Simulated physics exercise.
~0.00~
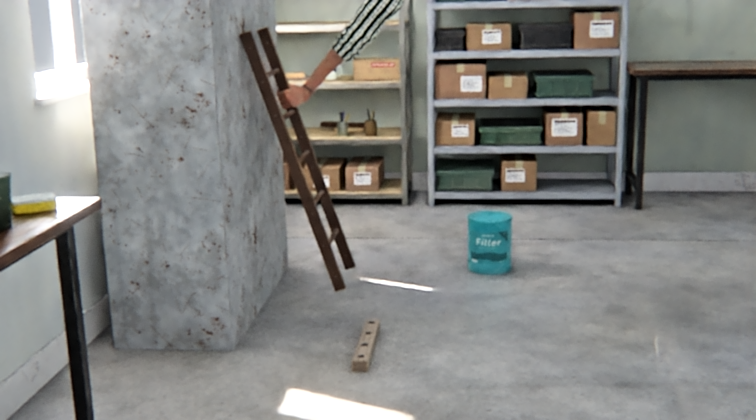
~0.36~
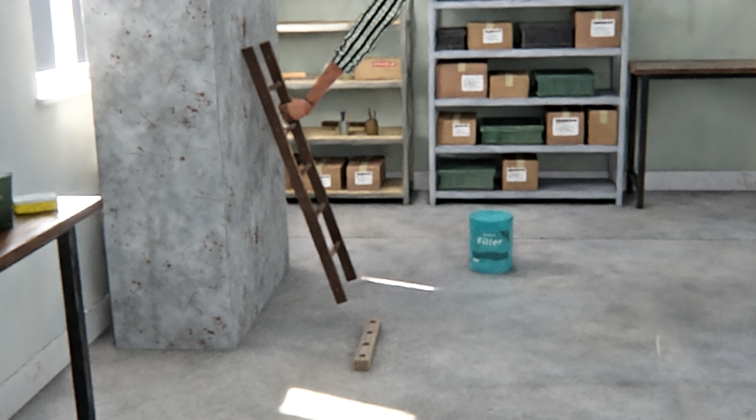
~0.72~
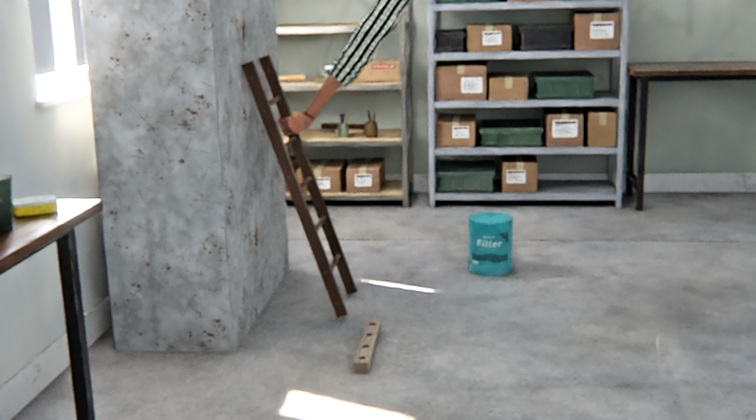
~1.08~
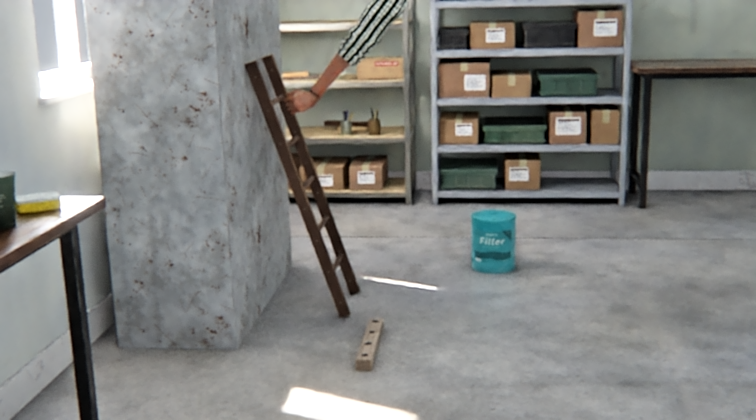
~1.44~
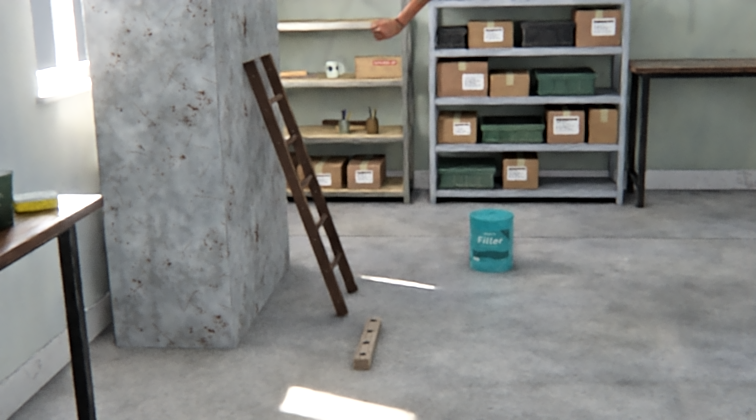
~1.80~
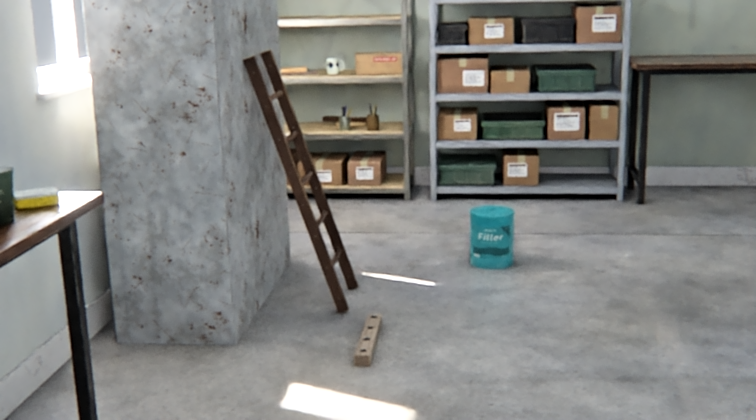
A hand lowers a brown ladder against a pillar, lets go, and it stays leaning.
